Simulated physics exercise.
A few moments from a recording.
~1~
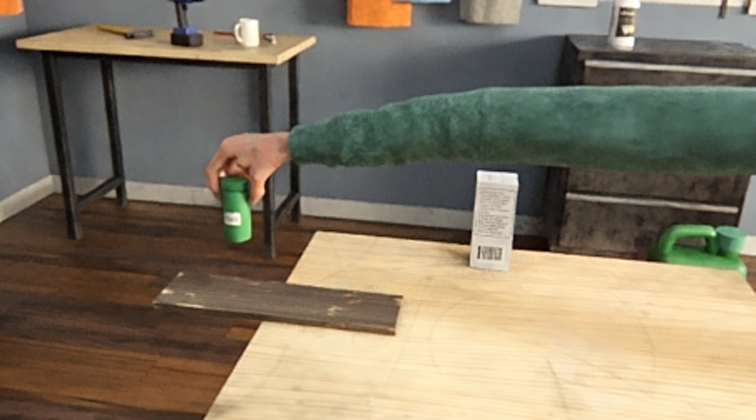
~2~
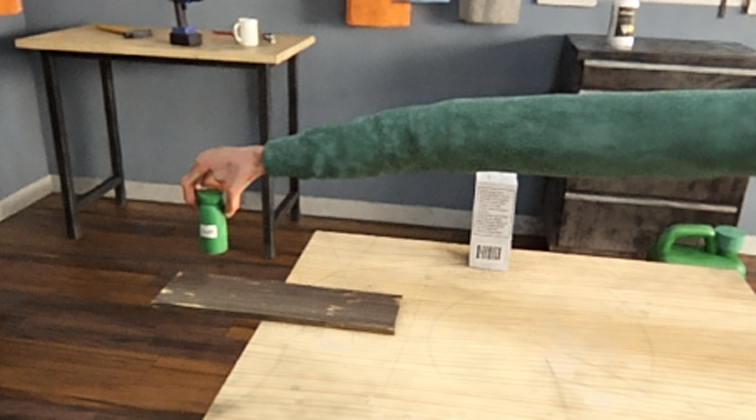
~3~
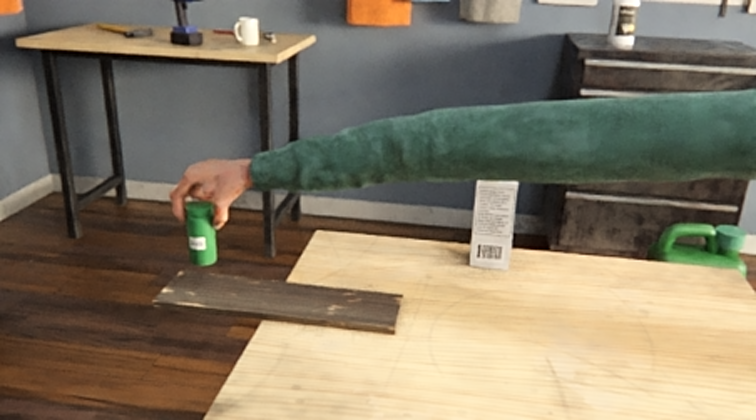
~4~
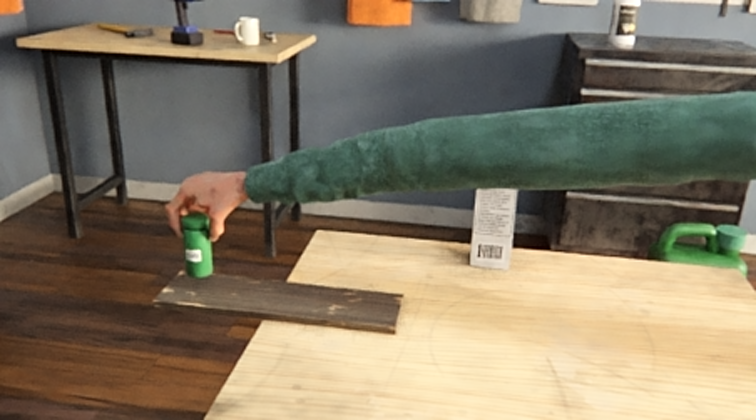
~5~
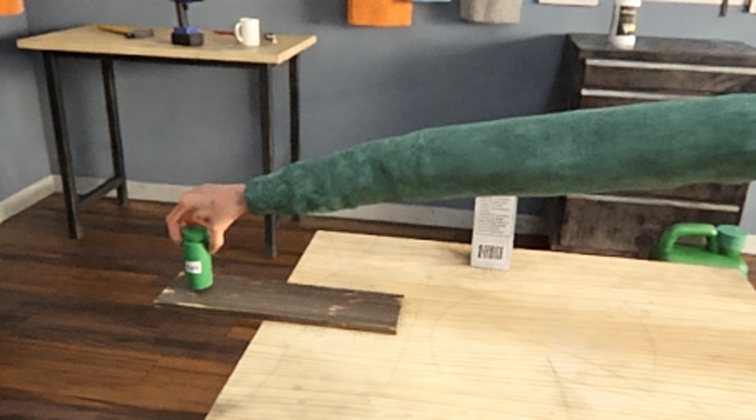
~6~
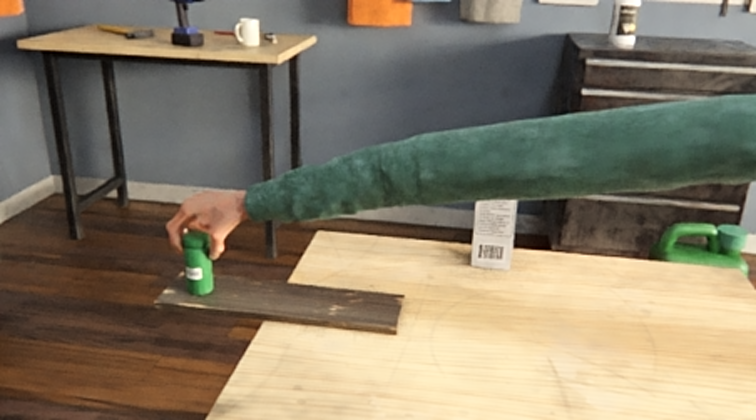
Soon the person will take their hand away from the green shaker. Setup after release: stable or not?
In the end it can't stay on the table.
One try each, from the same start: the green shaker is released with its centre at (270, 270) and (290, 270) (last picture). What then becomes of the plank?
So, first go it stays in place, second go it stays in place.
Then, 0.90 s later than the last frame, black plank and green shaker now down on the floor or falling.
Then, 1.10 s later than the last frame, things are still on the move.
When it is over, down on the floor or falling, black plank and green shaker; white carton as before. The plank tips off the edge.
